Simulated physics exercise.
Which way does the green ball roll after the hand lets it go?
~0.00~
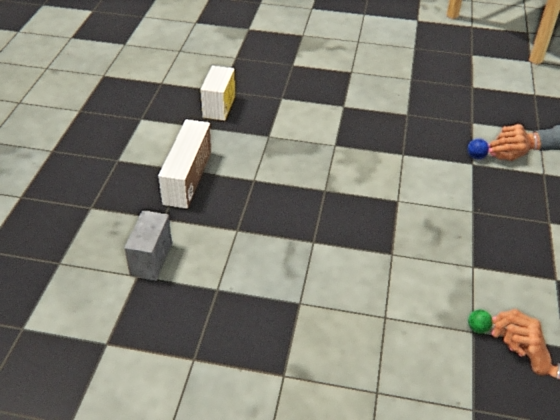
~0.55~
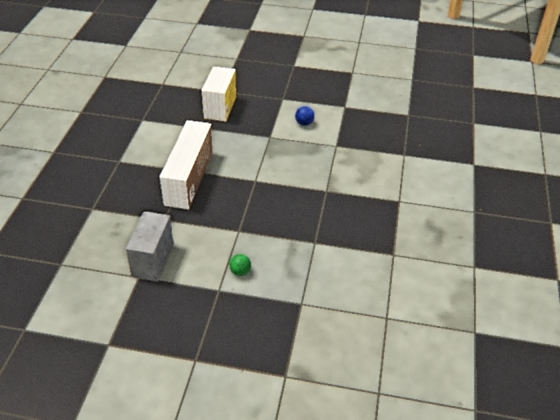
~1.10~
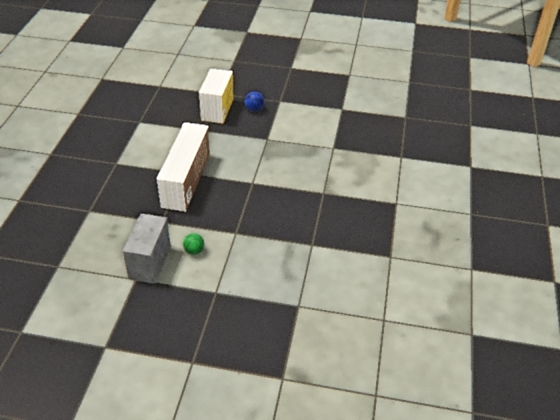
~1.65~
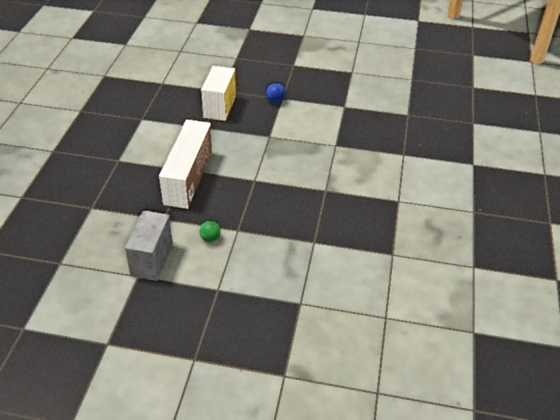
The green ball rolls to the left, across the floor towards the grey brick.
